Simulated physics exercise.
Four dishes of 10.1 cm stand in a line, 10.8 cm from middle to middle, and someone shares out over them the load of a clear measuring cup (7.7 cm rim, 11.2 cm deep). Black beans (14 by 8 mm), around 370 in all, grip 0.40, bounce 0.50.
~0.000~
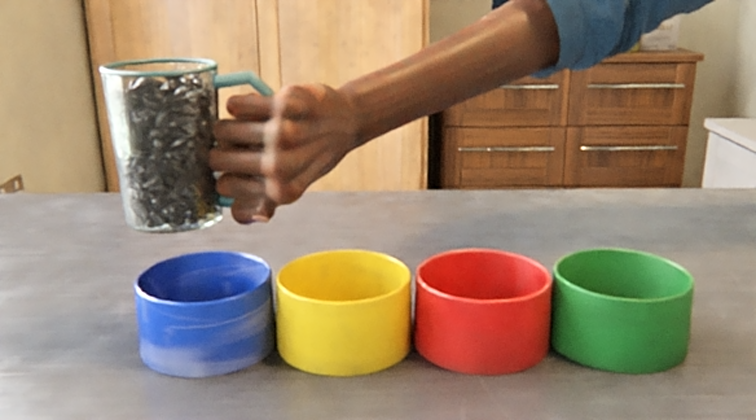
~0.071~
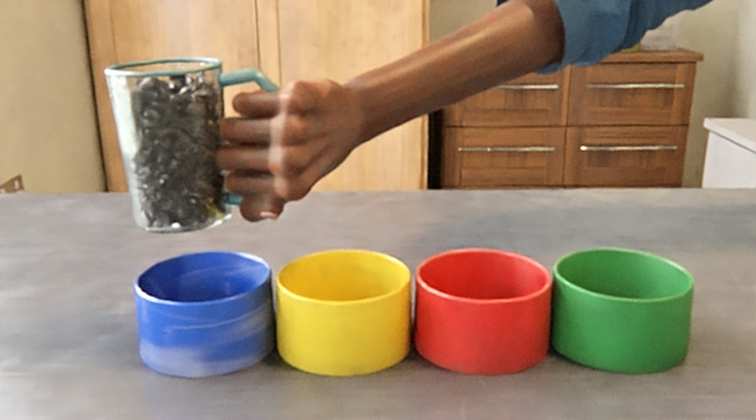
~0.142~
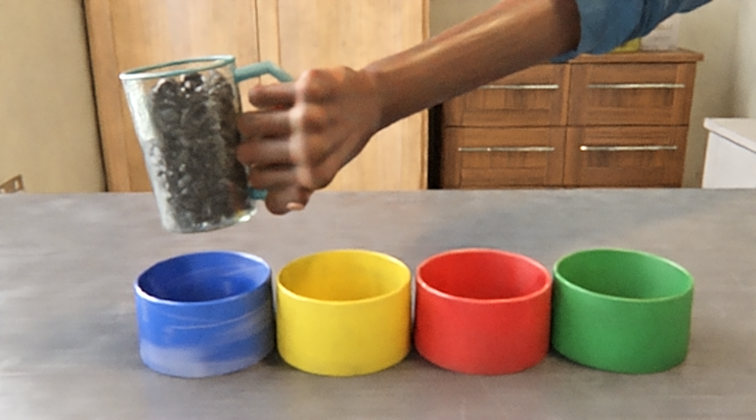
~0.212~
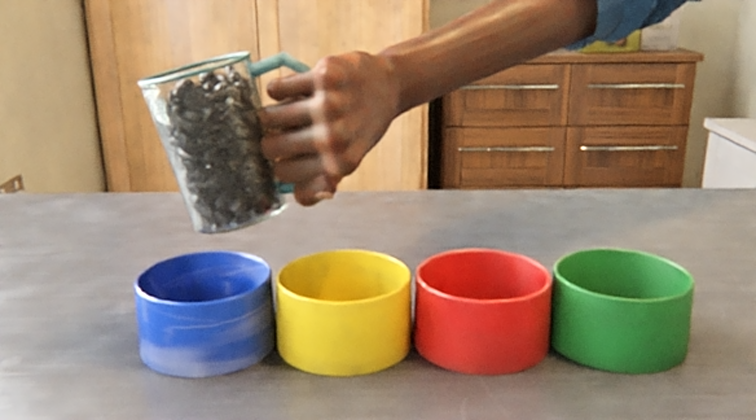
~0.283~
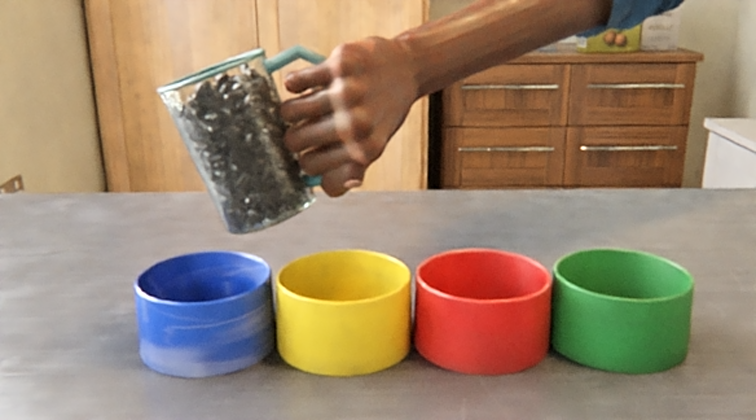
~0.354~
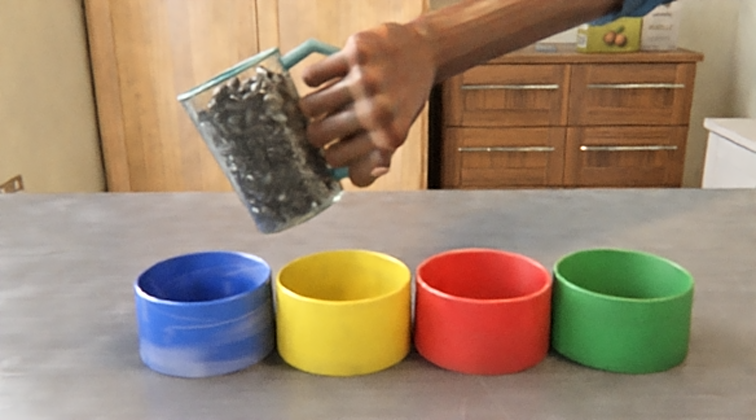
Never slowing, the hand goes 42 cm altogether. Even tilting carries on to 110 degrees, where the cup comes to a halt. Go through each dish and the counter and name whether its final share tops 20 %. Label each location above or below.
Labels - red: Above, blue: Below, green: Above, yellow: Below, counter: Below.
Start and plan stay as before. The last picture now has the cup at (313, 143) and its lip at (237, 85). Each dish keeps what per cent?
The red dish keeps 0, the blue one 0, the green one 100 and the yellow one 0.
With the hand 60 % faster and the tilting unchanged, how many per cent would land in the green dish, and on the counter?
Then the green dish gets 100 and the counter 0.
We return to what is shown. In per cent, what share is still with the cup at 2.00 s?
Some 20 %.
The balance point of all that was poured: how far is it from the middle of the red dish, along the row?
I'd put it near 7 cm to the right of the dish's middle.
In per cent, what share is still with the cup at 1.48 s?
60 per cent.
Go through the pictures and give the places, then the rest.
The first picture shows cup at (168, 144), tilt 0 degrees, lip at (106, 67), moved 0.0 cm; middle of the pieces at (175, 148); blue dish at (204, 276); yellow dish at (344, 275); red dish at (483, 274); green dish at (622, 273).
The second picture shows cup at (175, 144), tilt 2 degrees, lip at (111, 69), moved 0.5 cm; middle of the pieces at (182, 148).
The third picture shows cup at (195, 144), tilt 7 degrees, lip at (126, 74), moved 2.0 cm; middle of the pieces at (203, 147).
The fourth picture shows cup at (219, 144), tilt 13 degrees, lip at (143, 81), moved 3.7 cm; middle of the pieces at (226, 146).
The fifth picture shows cup at (243, 144), tilt 19 degrees, lip at (162, 89), moved 5.4 cm; middle of the pieces at (250, 145).
The sixth picture shows cup at (266, 144), tilt 25 degrees, lip at (182, 97), moved 7.2 cm; middle of the pieces at (274, 144); blue dish at (204, 276); yellow dish at (344, 275); red dish at (483, 274); green dish at (622, 273). Its pace works out near 85 degrees a second; the hand travels 24 cm a second.
After 1.03 s, tilt 83 degrees; cup holds 100 %.
After 1.48 s, tilt 110 degrees; cup holds 60 %, red 30 %.
After 2.00 s, tilt 110 degrees; cup holds 20 %, red 35 %, green 35 %.
At rest (3.3 s), red 35 %, blue 0 %, green 60 %, yellow 0 %, counter 5 %.
